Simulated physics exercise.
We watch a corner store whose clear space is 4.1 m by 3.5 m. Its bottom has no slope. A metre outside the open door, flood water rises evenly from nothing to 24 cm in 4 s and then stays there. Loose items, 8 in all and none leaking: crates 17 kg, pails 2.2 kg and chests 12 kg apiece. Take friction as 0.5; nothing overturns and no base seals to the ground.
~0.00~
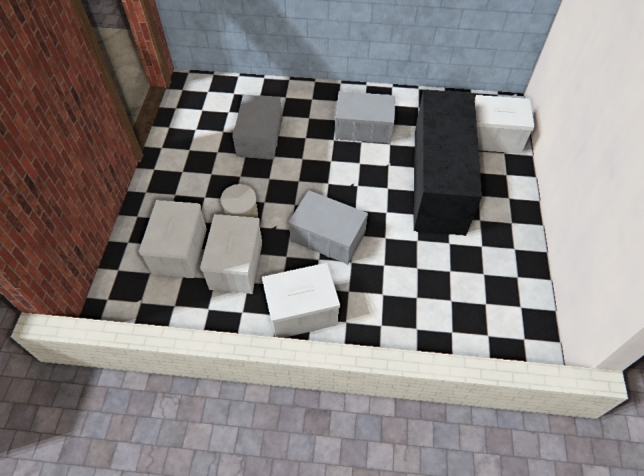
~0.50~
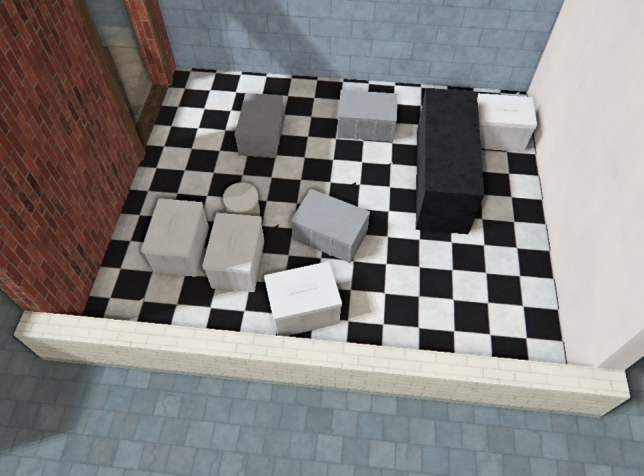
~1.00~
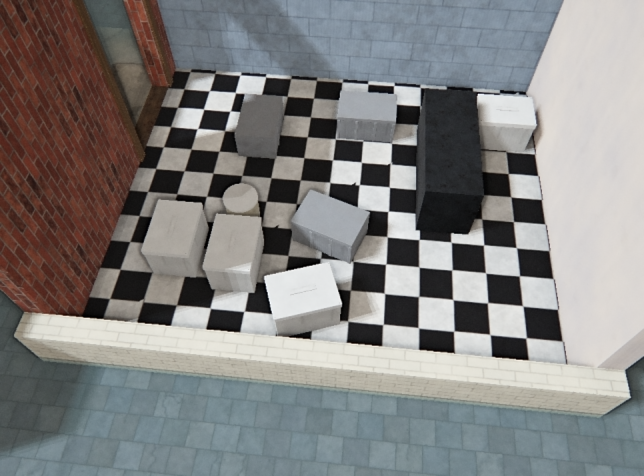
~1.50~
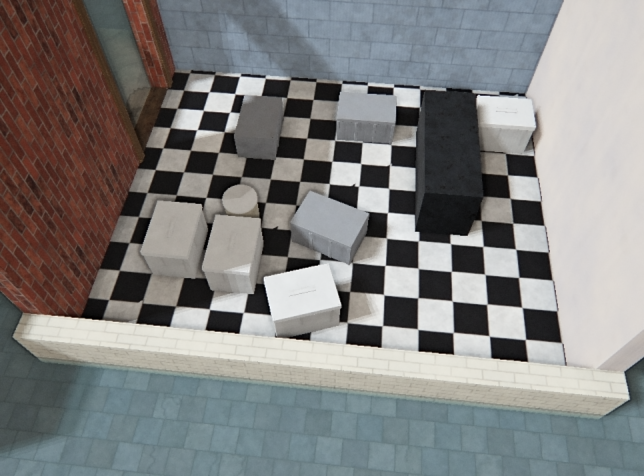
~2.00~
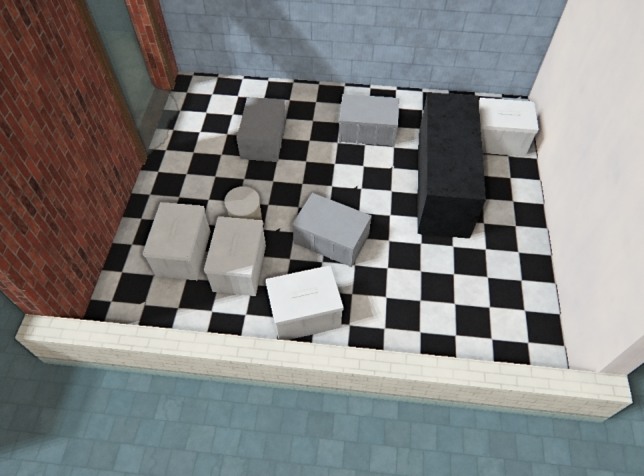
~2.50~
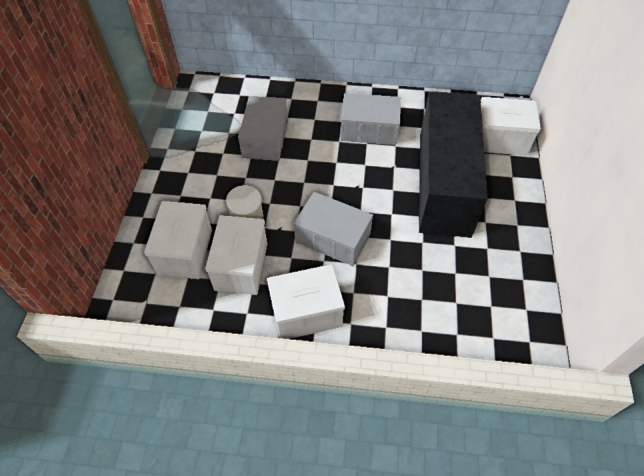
In a checkered-floor store, water covers the paving outside and seeps in past still boxes.
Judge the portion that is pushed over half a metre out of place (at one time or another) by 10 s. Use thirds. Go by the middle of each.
That comes to from one to two thirds.
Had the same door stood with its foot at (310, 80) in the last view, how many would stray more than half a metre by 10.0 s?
In that case 6 of them.
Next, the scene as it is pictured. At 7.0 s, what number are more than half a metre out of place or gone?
I count 3.
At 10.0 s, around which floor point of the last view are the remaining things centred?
At about (328, 271).
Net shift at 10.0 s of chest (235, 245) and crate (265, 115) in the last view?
In turn: 20 cm, 200 cm.
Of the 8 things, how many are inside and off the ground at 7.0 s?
3 of them.
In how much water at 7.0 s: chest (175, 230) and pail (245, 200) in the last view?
About 3 and 9 cm.
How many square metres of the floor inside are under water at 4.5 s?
About 5.0 m2.
After 3.5 s 0 of 8 are over 50 cm from their spots; 0 afloat.
After 4.5 s 1 of 8 are over 50 cm from their spots; 1 afloat.
After 7.0 s 3 of 8 are over 50 cm from their spots; 3 afloat.
After 10.0 s 4 of 8 are over 50 cm from their spots, and 4 have been at some point; 6 afloat.
